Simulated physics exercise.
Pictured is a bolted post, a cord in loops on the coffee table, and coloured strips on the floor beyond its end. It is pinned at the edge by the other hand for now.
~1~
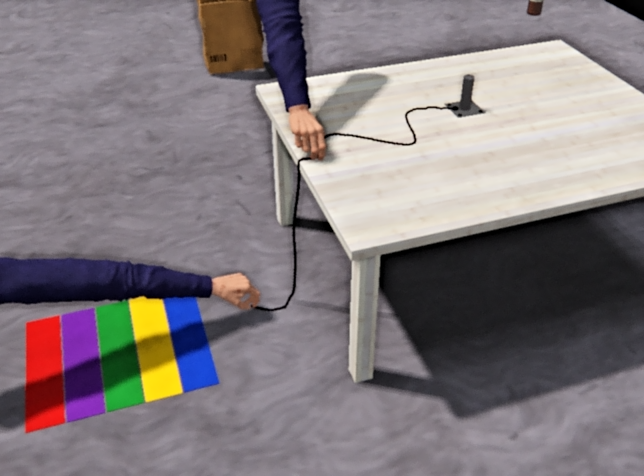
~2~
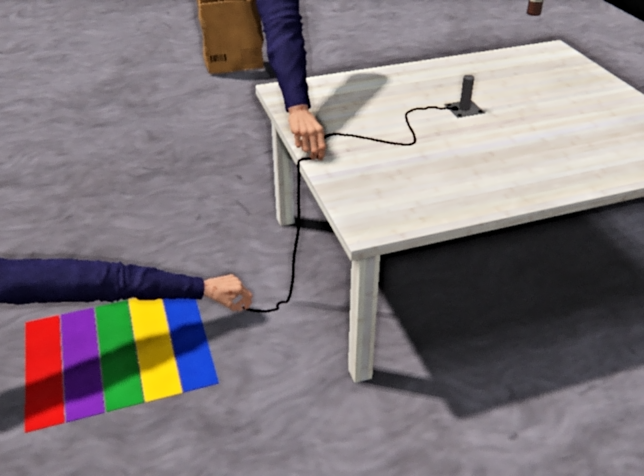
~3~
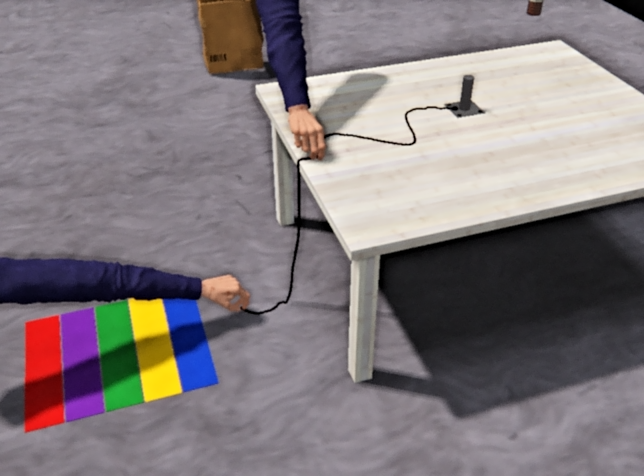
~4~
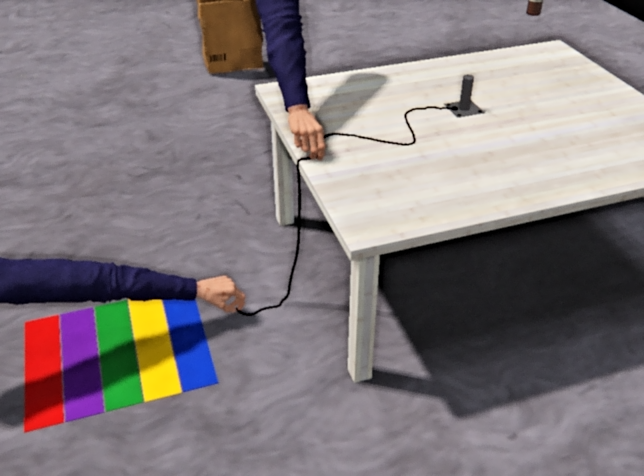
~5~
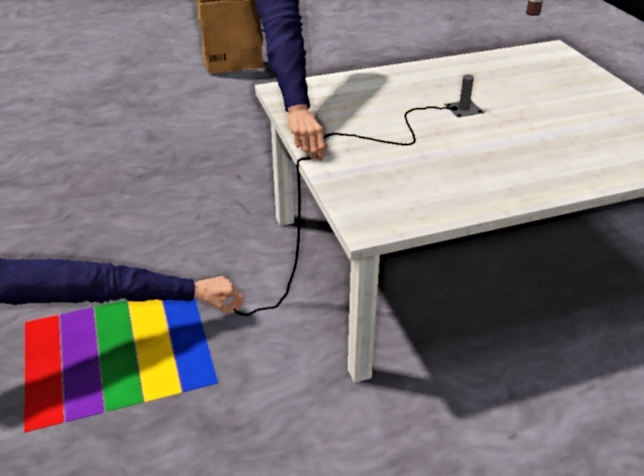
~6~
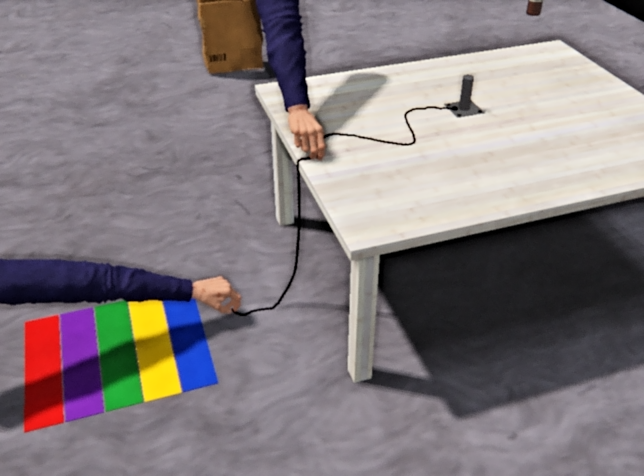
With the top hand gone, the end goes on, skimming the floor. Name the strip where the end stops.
Red.
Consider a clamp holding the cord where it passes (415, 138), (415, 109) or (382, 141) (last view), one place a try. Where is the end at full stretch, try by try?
That would be (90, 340) for the first, (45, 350) for the second and (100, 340) for the third.
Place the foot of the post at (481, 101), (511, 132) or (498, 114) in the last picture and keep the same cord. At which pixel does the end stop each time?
The first try gives (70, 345), the second (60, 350) and the third (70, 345).
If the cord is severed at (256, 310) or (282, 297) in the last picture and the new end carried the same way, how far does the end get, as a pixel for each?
For the first cut it's about (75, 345), and for the second about (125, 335).
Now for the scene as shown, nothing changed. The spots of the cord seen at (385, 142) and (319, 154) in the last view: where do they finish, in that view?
(331, 145), then (249, 195).
Soon after, end near (104, 339); over green.
After that, end near (61, 349); over purple.
At the stop, end near (37, 354); over red. The red one.
